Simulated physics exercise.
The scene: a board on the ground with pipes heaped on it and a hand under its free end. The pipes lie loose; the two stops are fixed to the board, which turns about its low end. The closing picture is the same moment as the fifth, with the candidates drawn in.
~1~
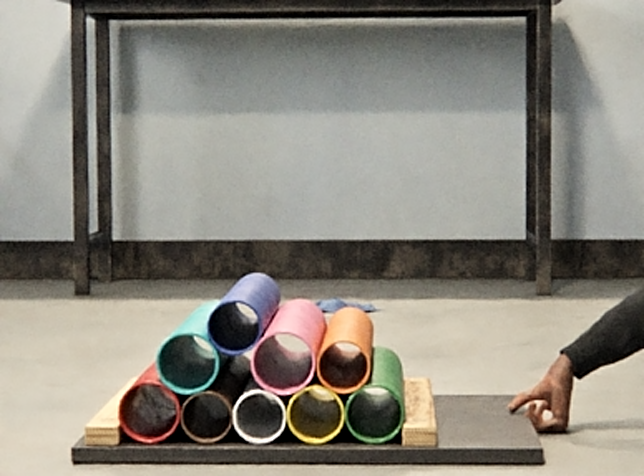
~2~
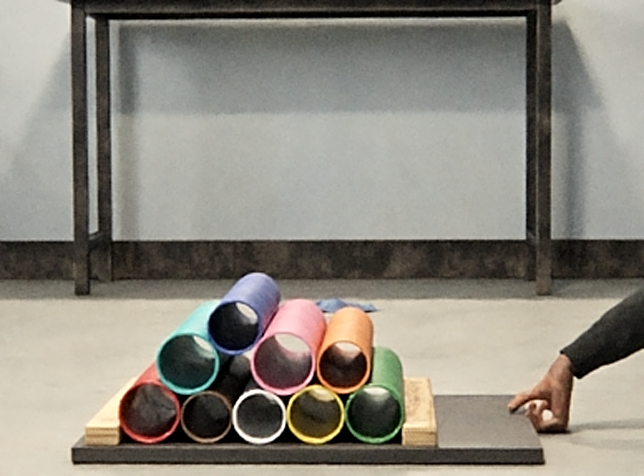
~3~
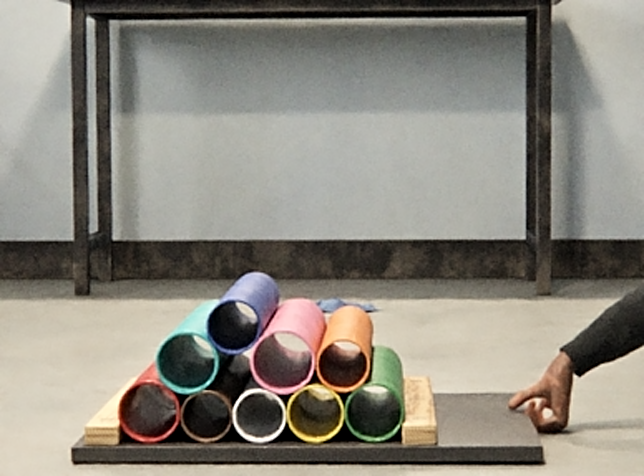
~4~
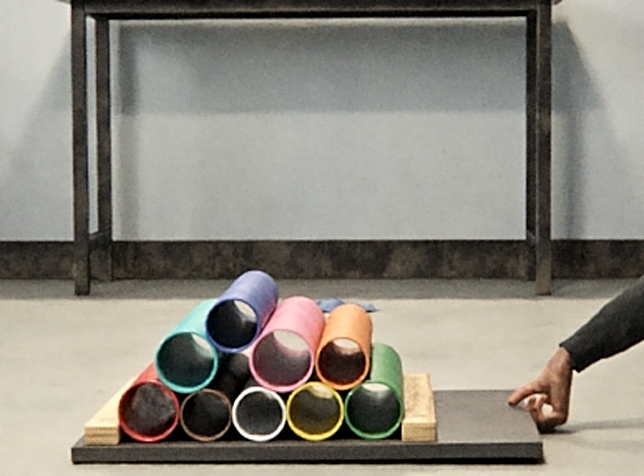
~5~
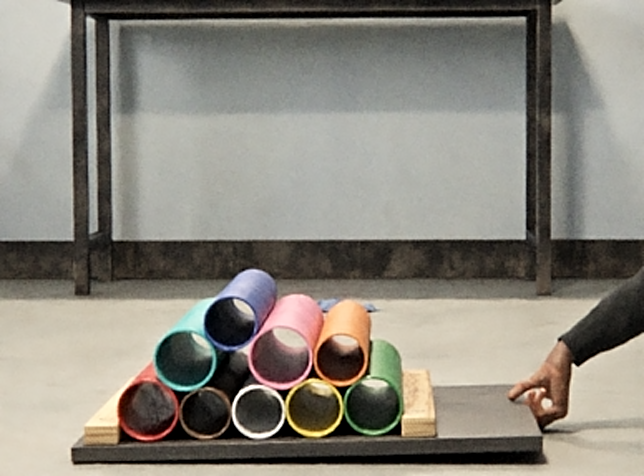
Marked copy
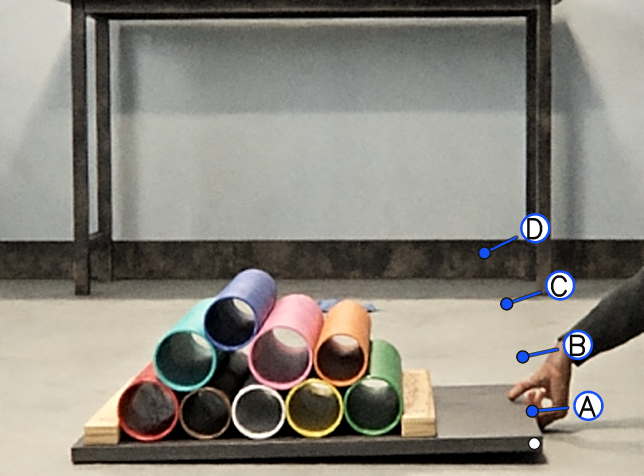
On a concrete floor, a hand at the right slightly lifting the end of a dark board stacked with colourful pipes.
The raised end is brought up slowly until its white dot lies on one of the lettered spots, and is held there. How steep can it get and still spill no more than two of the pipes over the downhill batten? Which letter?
No higher than D.
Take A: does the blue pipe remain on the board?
The blue pipe: Yes.
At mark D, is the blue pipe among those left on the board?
Yes, with D.
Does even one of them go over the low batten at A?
No.
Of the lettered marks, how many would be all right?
Four of them.
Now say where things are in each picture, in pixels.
The first frame shows red pipe (149, 412); brown pipe (207, 417); white pipe (260, 417).
The second frame shows white pipe (260, 417); yellow pipe (315, 415).
The third frame shows board (314, 415); green pipe (375, 413); pink pipe (283, 362).
The fourth frame shows board (314, 414); red pipe (149, 411); brown pipe (206, 416).
The fifth frame shows board (313, 411); red pipe (148, 410); brown pipe (205, 414).
On the copy, A at (532, 411); B at (523, 357); C at (507, 304); D at (484, 253); the white dot at (534, 444).
On D. First, board at 16°.
Then, board at 26°.
Finally, board at 26°, none over the low batten.
By contrast, A none over the low batten; B none over the low batten; C none over the low batten.
